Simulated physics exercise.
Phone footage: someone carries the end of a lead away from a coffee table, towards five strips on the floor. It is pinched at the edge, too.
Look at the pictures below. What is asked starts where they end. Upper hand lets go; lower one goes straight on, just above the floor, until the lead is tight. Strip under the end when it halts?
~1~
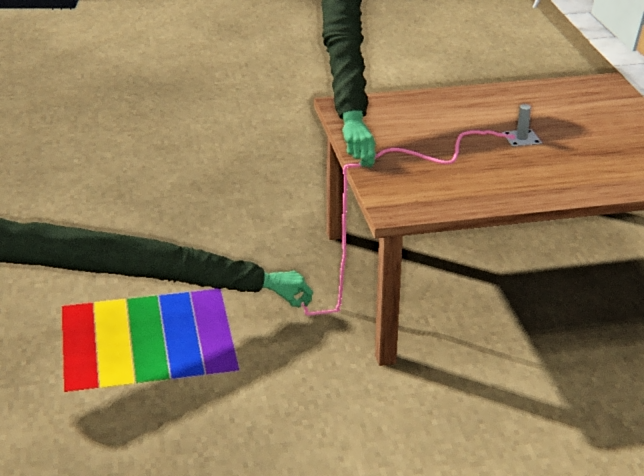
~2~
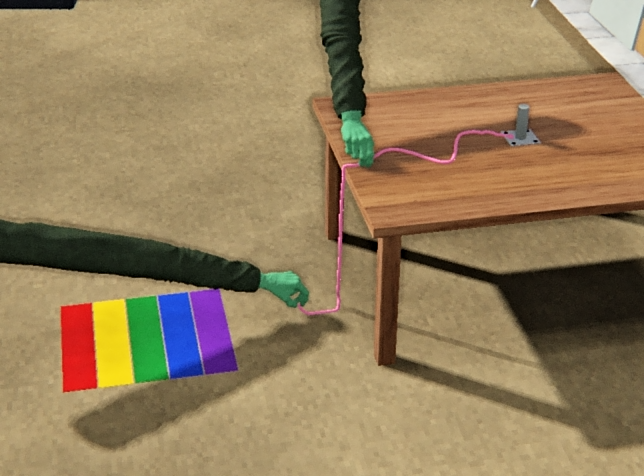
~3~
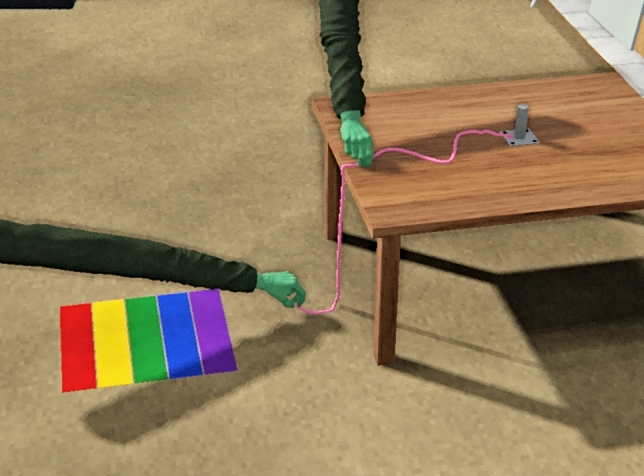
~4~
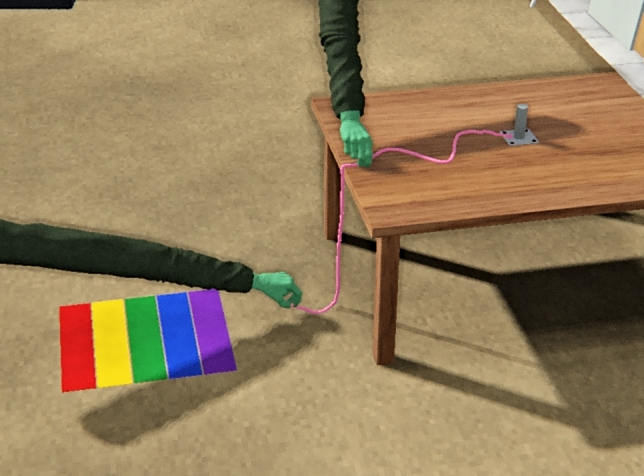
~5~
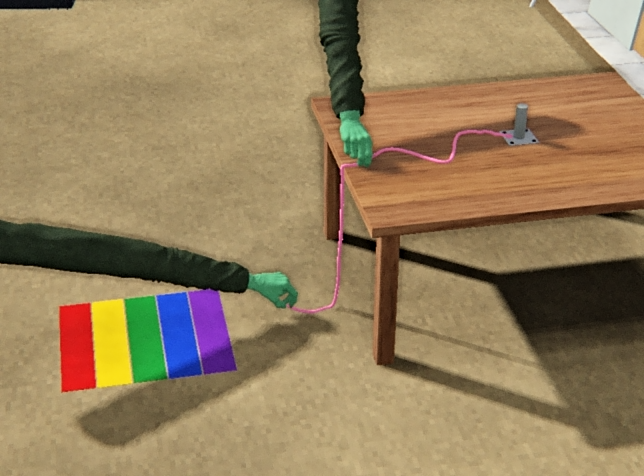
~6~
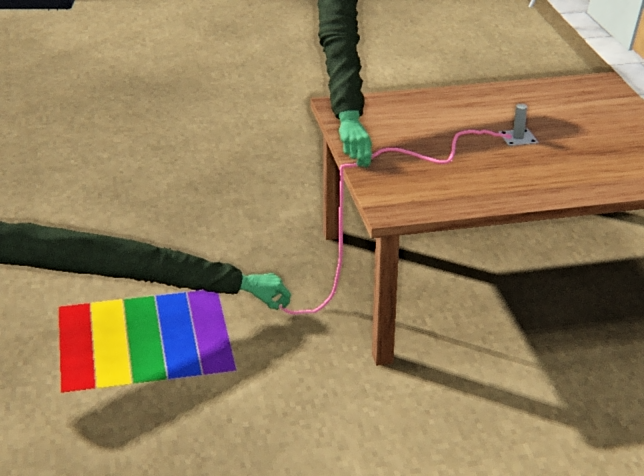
Yellow strip.
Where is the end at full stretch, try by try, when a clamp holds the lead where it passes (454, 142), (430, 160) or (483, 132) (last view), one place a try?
It ends up near (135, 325) the first time, (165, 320) the second and (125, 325) the third.
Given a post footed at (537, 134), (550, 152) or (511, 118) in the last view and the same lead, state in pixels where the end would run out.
Going through them in sequence: (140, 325), (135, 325) and finally (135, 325).
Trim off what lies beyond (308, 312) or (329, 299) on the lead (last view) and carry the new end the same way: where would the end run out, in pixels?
Result 1: (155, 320). Result 2: (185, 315).
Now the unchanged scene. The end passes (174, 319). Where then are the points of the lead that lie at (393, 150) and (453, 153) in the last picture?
The first lands at (345, 165), while the second lands at (417, 149).
Soon after, end near (174, 319); over blue.
After that, end near (135, 323); over green.
At the stop, end near (111, 326); over yellow. It gets as far as the yellow strip.
